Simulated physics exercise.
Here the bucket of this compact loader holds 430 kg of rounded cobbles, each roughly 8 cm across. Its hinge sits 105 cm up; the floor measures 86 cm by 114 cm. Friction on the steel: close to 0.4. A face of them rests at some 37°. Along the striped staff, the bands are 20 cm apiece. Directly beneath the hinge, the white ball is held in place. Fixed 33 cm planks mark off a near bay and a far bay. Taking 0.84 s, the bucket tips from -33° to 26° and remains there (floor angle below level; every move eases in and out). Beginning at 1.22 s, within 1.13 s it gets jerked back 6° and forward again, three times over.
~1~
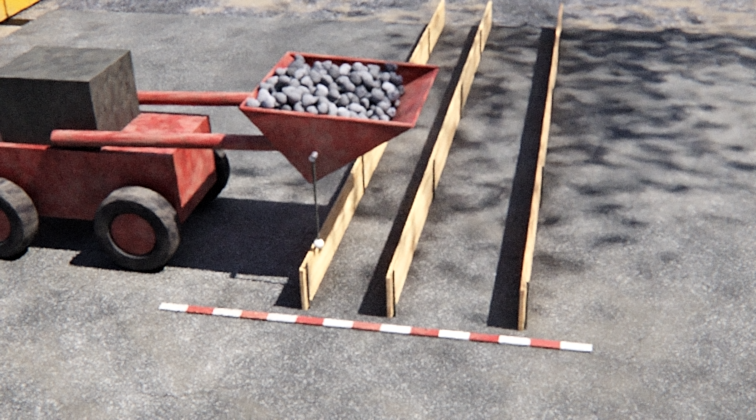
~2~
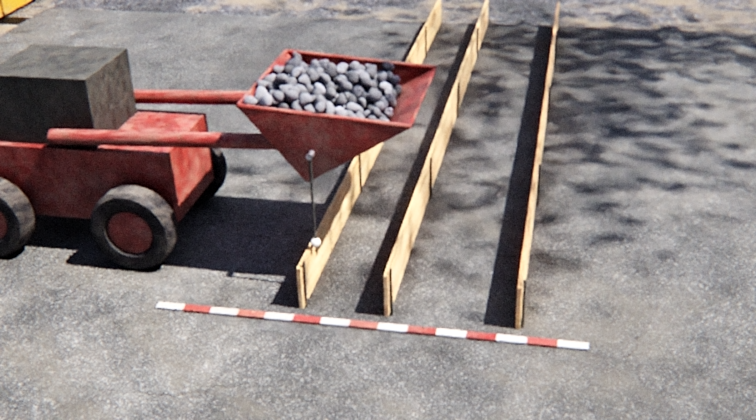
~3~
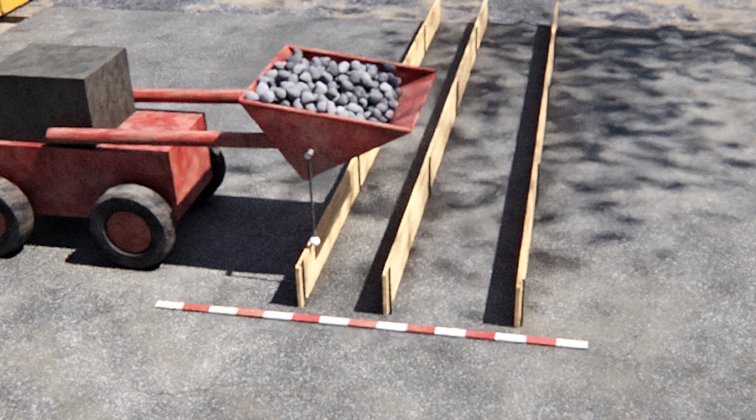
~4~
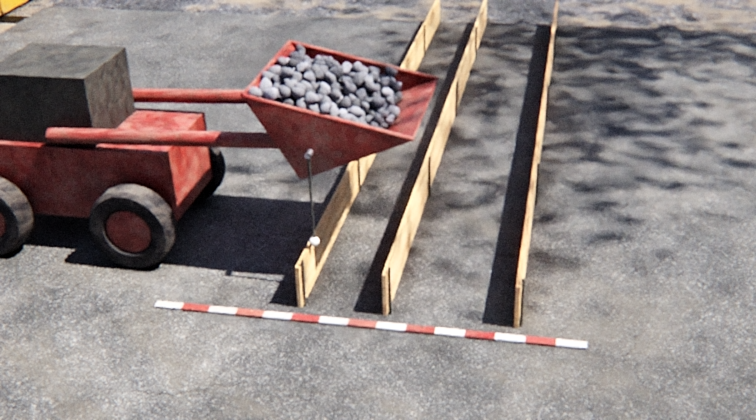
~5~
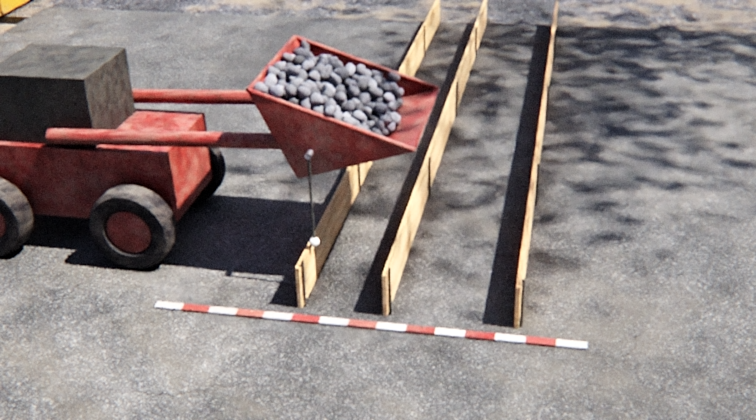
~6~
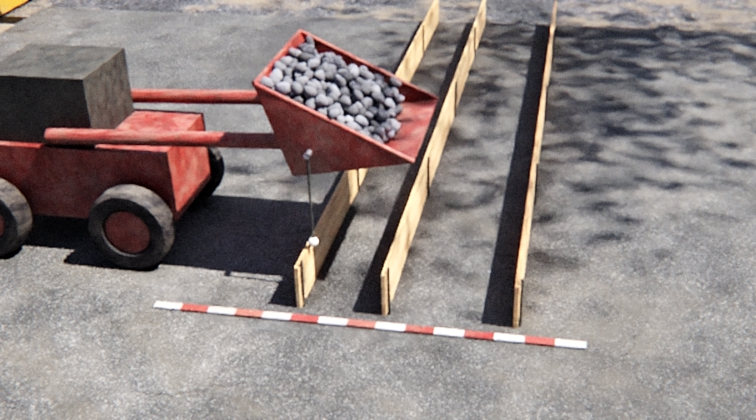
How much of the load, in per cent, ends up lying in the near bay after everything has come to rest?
Roughly 0 per cent of it.
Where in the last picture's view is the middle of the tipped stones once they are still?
Resting centre: About (470, 244).
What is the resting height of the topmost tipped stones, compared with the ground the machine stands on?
About 34 cm above it.
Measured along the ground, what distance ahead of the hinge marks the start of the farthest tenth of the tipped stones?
Some 140 cm out from the hinge.
A little later the floor is at 17°; 100 % in the bucket; the foremost stones are at (396, 149).
Then the floor is at 26°; 88 % in the bucket, 1 % in the near bay, 12 % in the far bay; the foremost stones are at (443, 206).
Later still the floor is at 26°; 0 % in the bucket, 100 % in the far bay; the foremost stones are at (518, 247).
In the end the floor is at 26°; 0 % in the bucket, 100 % in the far bay; the foremost stones are at (518, 247).
